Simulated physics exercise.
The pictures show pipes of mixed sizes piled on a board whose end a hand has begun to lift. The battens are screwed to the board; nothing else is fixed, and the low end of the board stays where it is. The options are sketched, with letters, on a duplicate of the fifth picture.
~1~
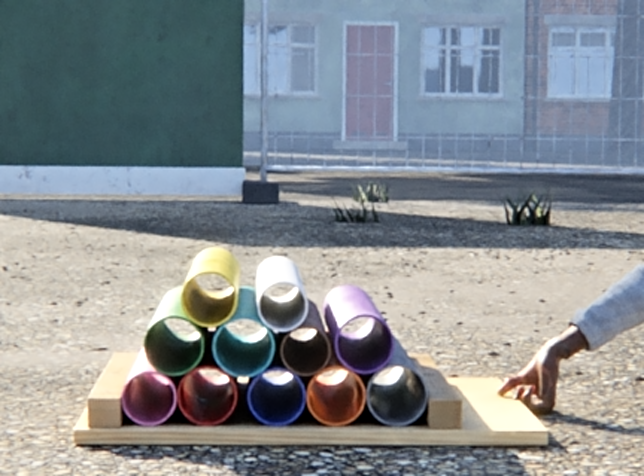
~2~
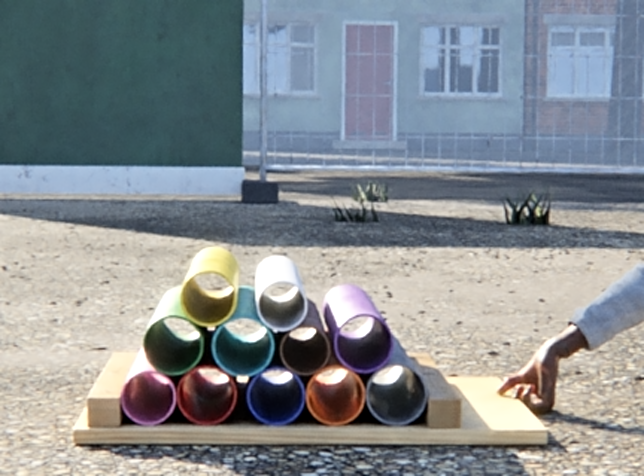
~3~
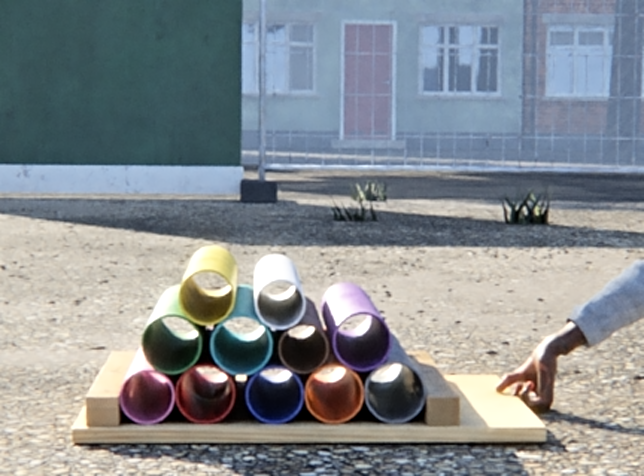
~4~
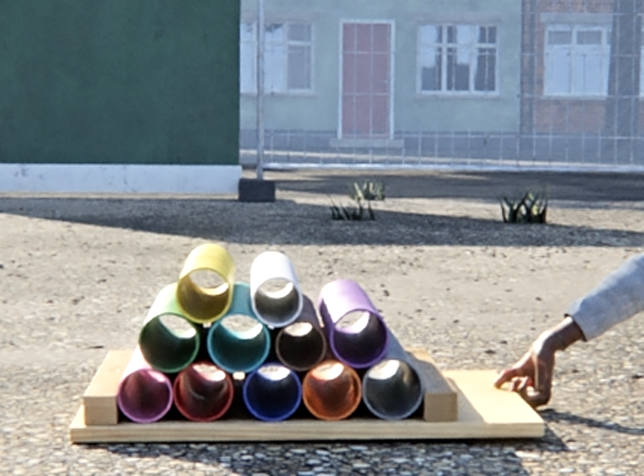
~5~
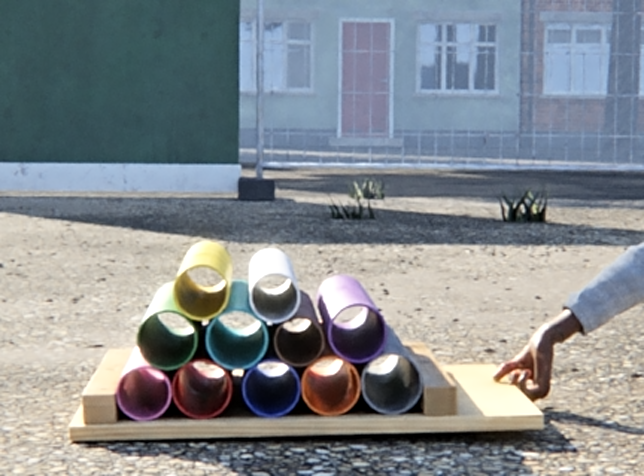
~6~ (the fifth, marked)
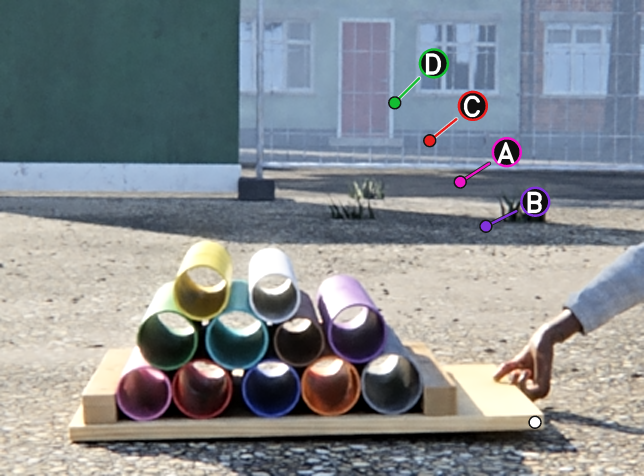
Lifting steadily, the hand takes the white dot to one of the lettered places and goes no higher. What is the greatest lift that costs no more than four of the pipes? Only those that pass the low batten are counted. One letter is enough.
Mark B is as high as it can go.
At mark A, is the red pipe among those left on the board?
The red pipe: Yes.
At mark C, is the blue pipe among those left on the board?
Yes.
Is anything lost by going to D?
Yes, at D.
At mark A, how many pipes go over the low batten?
The count is six.
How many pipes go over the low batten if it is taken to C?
It comes to six.
On the marked copy, A at (460, 182); B at (486, 226); C at (430, 141); D at (394, 103); the white dot at (535, 423).
With B. Early on, board at 17°.
Further on, board at 27°.
At the end, board at 27°, three over the low batten (green, turquoise, yellow).
As for the rest, A six over the low batten; C six over the low batten; D six over the low batten.
